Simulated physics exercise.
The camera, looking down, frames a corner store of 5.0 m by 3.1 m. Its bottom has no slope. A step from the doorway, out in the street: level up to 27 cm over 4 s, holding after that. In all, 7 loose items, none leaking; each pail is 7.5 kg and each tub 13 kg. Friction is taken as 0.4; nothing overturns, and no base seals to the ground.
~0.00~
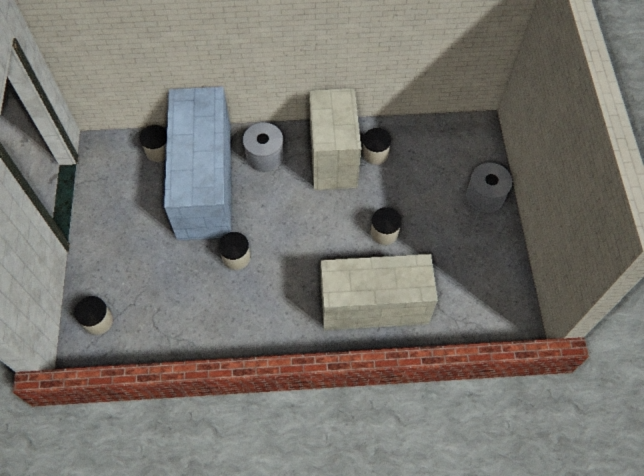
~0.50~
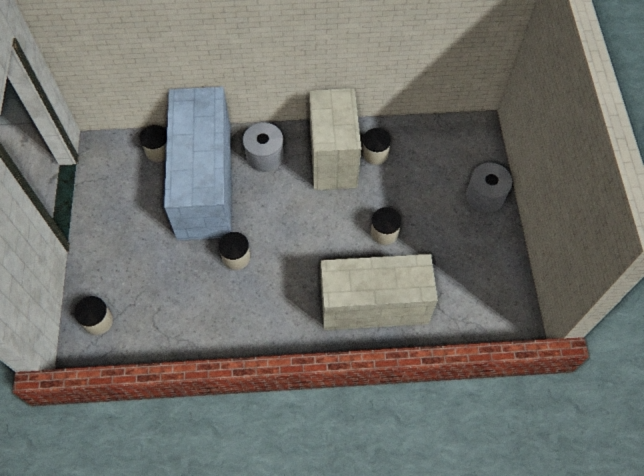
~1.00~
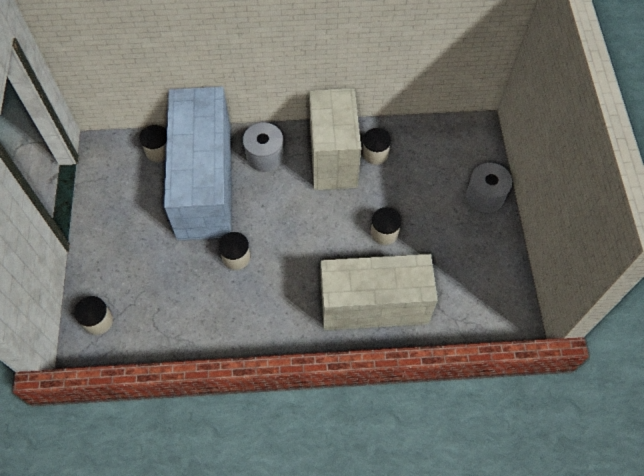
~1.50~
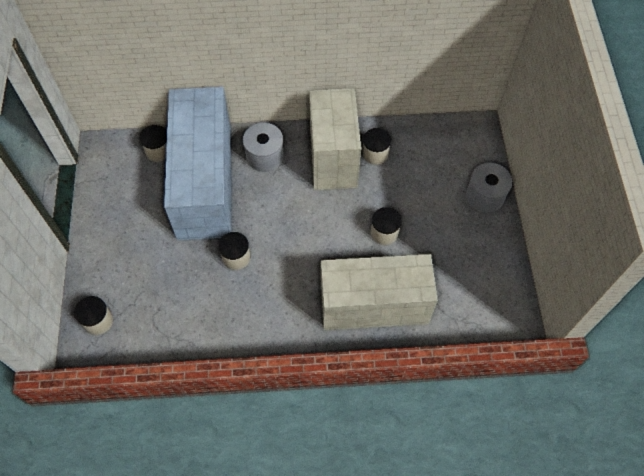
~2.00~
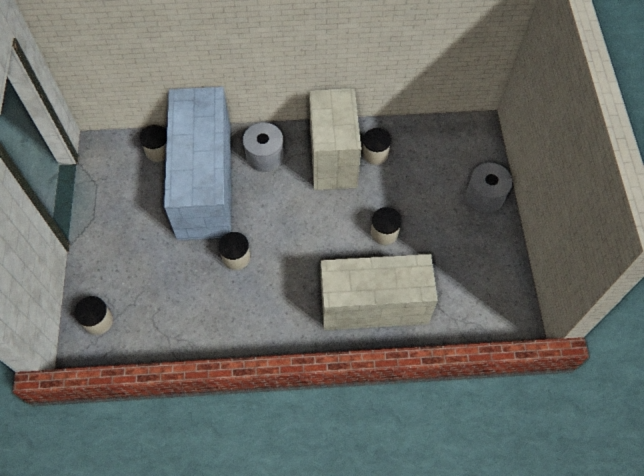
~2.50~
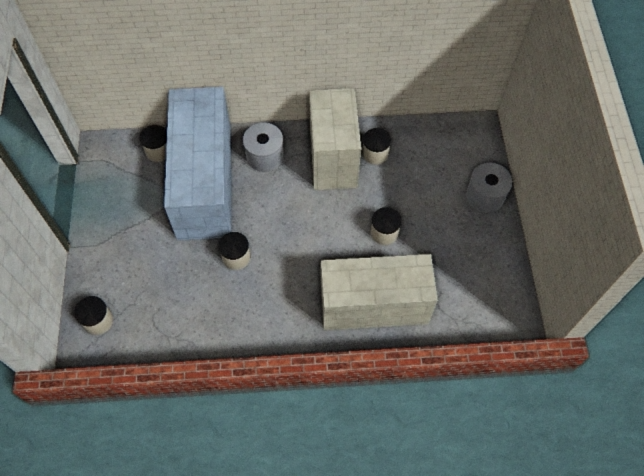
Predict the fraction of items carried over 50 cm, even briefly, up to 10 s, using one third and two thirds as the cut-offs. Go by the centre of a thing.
The moved portion falls short of a third.
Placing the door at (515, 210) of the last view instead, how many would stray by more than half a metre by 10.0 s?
Result: 6.
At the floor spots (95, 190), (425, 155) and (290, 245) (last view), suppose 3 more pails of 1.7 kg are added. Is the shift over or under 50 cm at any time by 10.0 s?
Result, in listed order: Exceeded / not exceeded / exceeded.
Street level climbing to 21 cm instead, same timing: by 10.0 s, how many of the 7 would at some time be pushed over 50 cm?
In that case 1 of them.
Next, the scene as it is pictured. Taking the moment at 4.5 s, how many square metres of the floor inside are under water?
Wet area: Approx. 4.5 m2.
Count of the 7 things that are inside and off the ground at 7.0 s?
Of them, 1.
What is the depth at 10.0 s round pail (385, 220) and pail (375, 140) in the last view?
Close to 4 and 4 centimetres.
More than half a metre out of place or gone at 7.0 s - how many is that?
I make it 0 by then.
After 3.5 s 0 of 7 are over 50 cm from their spots; 0 afloat.
After 4.5 s 0 of 7 are over 50 cm from their spots; 1 afloat.
After 7.0 s 0 of 7 are over 50 cm from their spots; 1 afloat.
After 10.0 s 0 of 7 are over 50 cm from their spots, and 1 have been at some point; 2 afloat.
